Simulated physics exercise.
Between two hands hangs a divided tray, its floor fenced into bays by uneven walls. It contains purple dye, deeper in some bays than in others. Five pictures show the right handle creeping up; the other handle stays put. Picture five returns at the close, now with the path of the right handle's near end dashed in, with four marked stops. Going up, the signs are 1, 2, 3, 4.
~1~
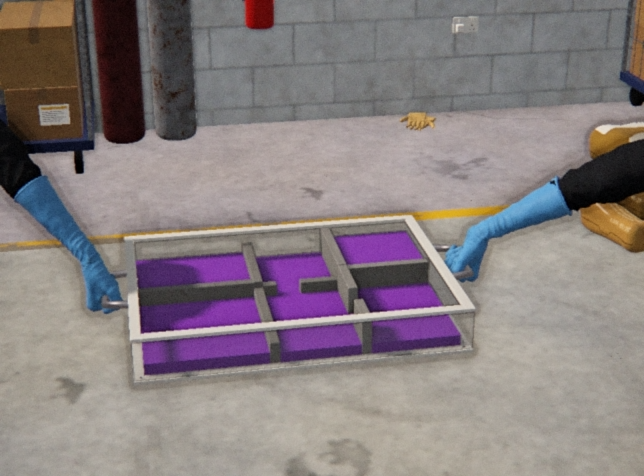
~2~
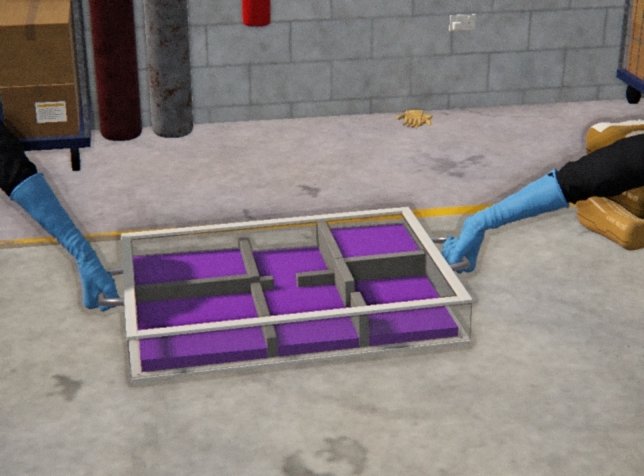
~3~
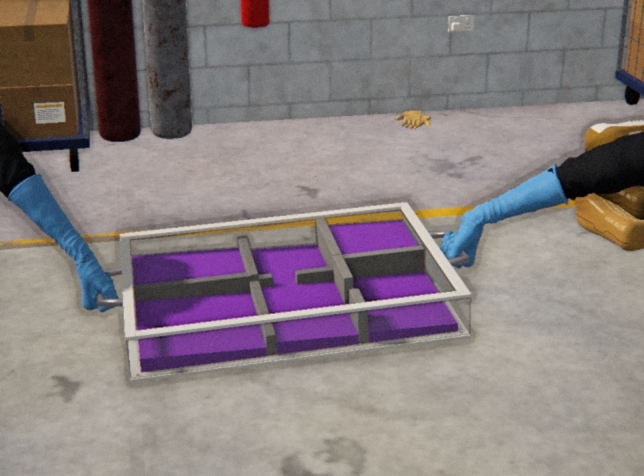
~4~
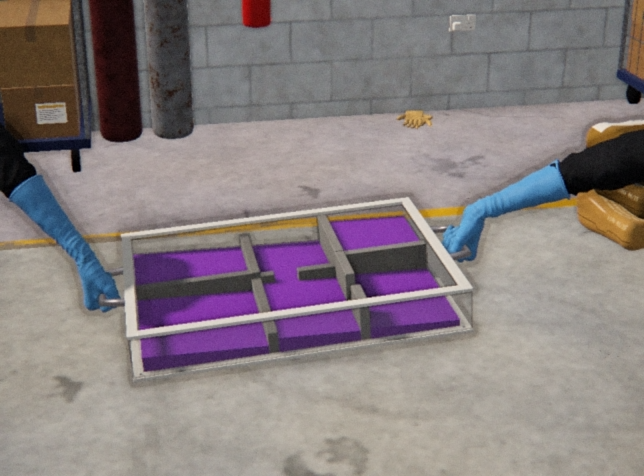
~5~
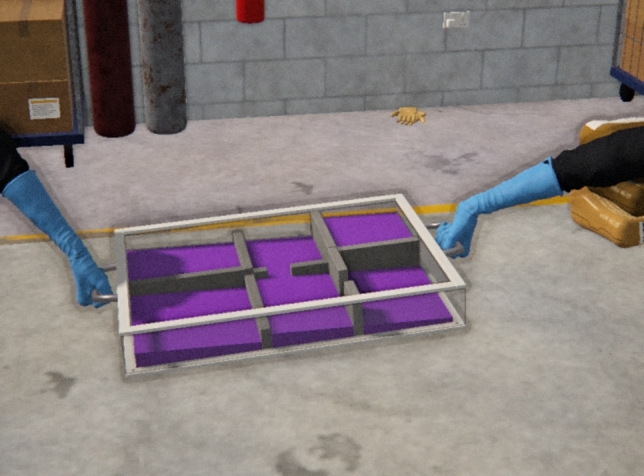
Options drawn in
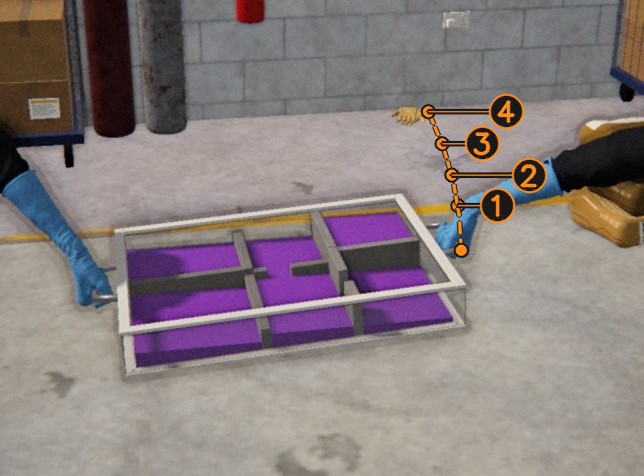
A shallow, clear-sided tray with a pale rim and grey dividing walls, holding purple dye, hangs between two blue-gloved hands in dark sleeves. Seen from slightly above, the grey concrete floor has a yellow line, with cardboard boxes, dark red and grey cylinders and a block wall behind, and tan bundles at right. The right hand rises slightly, tilting the tray gently down to the left, while the view shifts very slightly.
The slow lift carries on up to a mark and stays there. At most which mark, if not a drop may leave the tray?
2 is the one.
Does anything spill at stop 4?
Yes, that goes wrong.
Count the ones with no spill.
Two of them.
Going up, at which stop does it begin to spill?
Stop 3.
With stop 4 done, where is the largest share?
That is the front left bay.
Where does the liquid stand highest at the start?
The back right bay.
In orange, 1 at (457, 205); 2 at (451, 175); 3 at (442, 143); 4 at (428, 111).
With 1, nothing spills; the front left bay holds the most.
With 2, nothing spills; the front left bay holds the most.
With 3, about 10 % goes over the rim.
With 4, about 30 % goes over the rim.
